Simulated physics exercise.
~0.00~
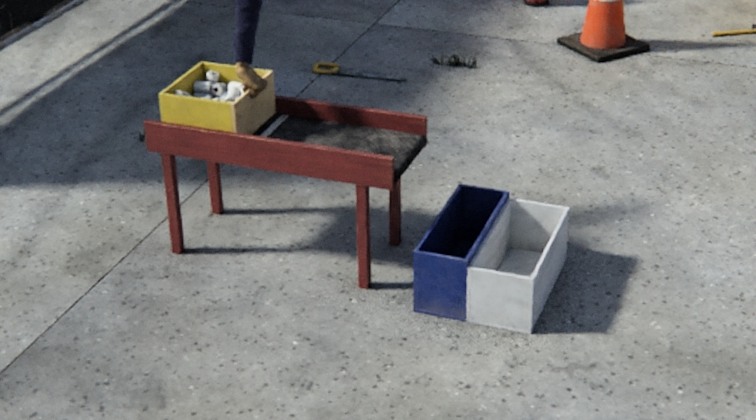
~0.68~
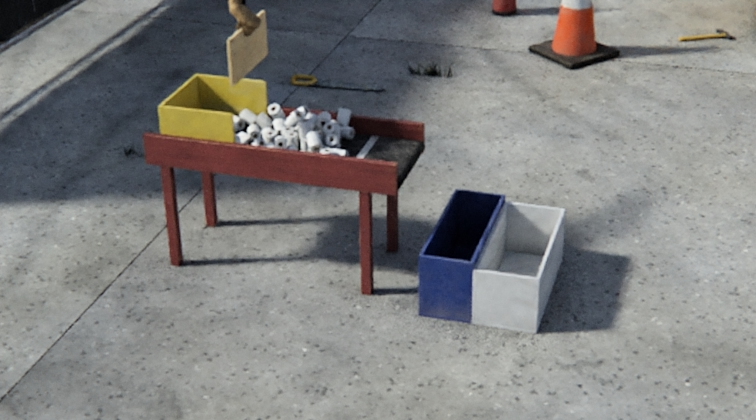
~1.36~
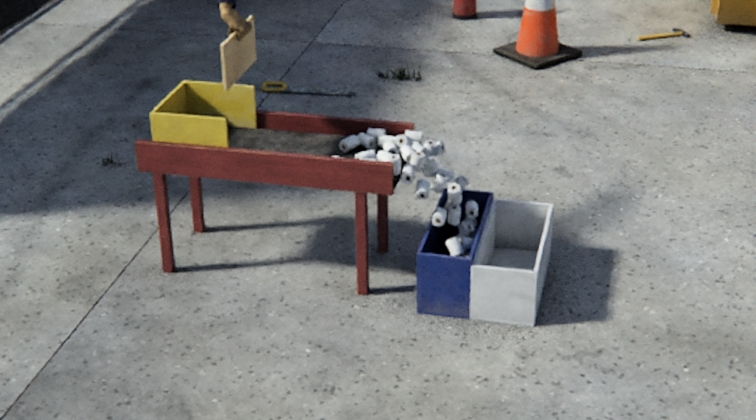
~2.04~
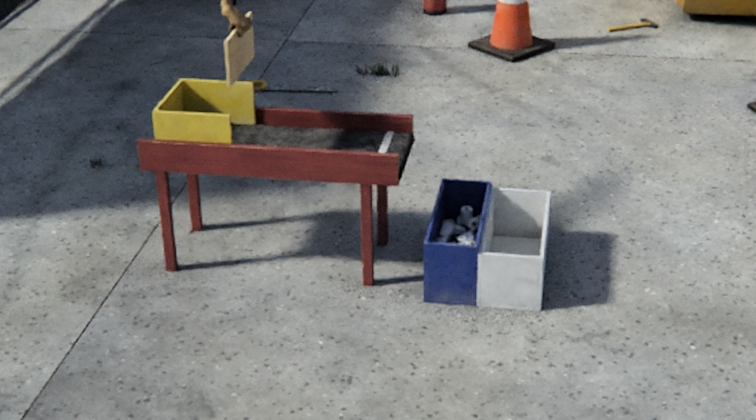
White paper rolls rode a red-sided conveyor away from a yellow pen after a hand lifted its wooden gate, then tumbled off the right end into the long blue box, leaving the belt clear and the white bin beside it empty.
